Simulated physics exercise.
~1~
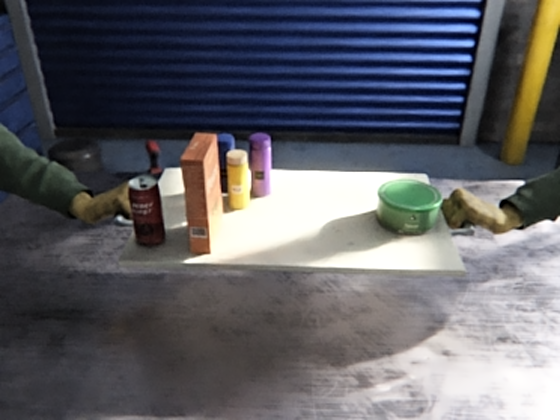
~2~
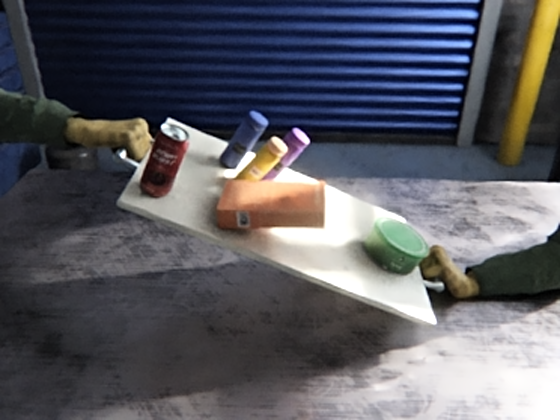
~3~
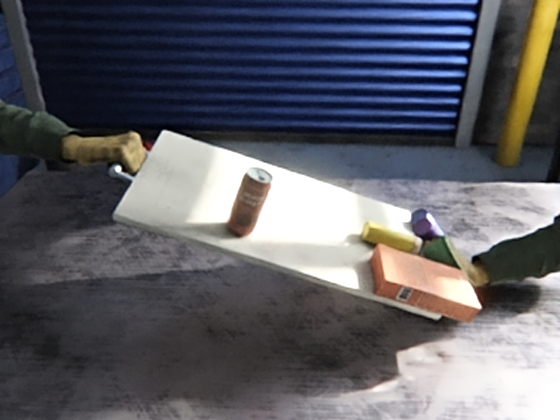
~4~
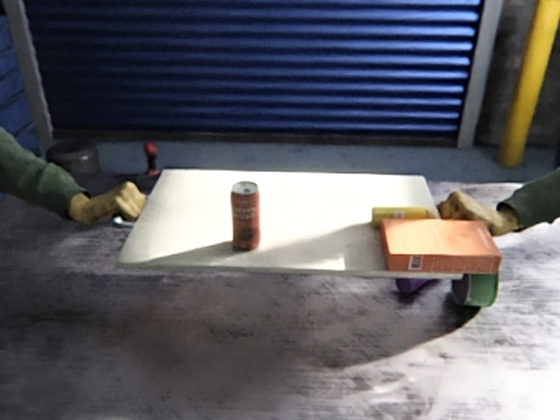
A white rimless tray is held between two gloved hands above a rough grey surface, seen from the front and slightly above, with a blue shutter and a yellow post behind. On it stand a red can at left, an upright orange packet, blue, yellow and purple shakers near the middle, and a green tub at right. The hands tip the right edge steeply down, and the packet topples as the shakers lean. Everything slides right, the can staying upright on the tray. Levelled again, the tray keeps the can, toppled packet and yellow shaker, while the tub and purple shaker are off the right end and the blue one is out of sight.
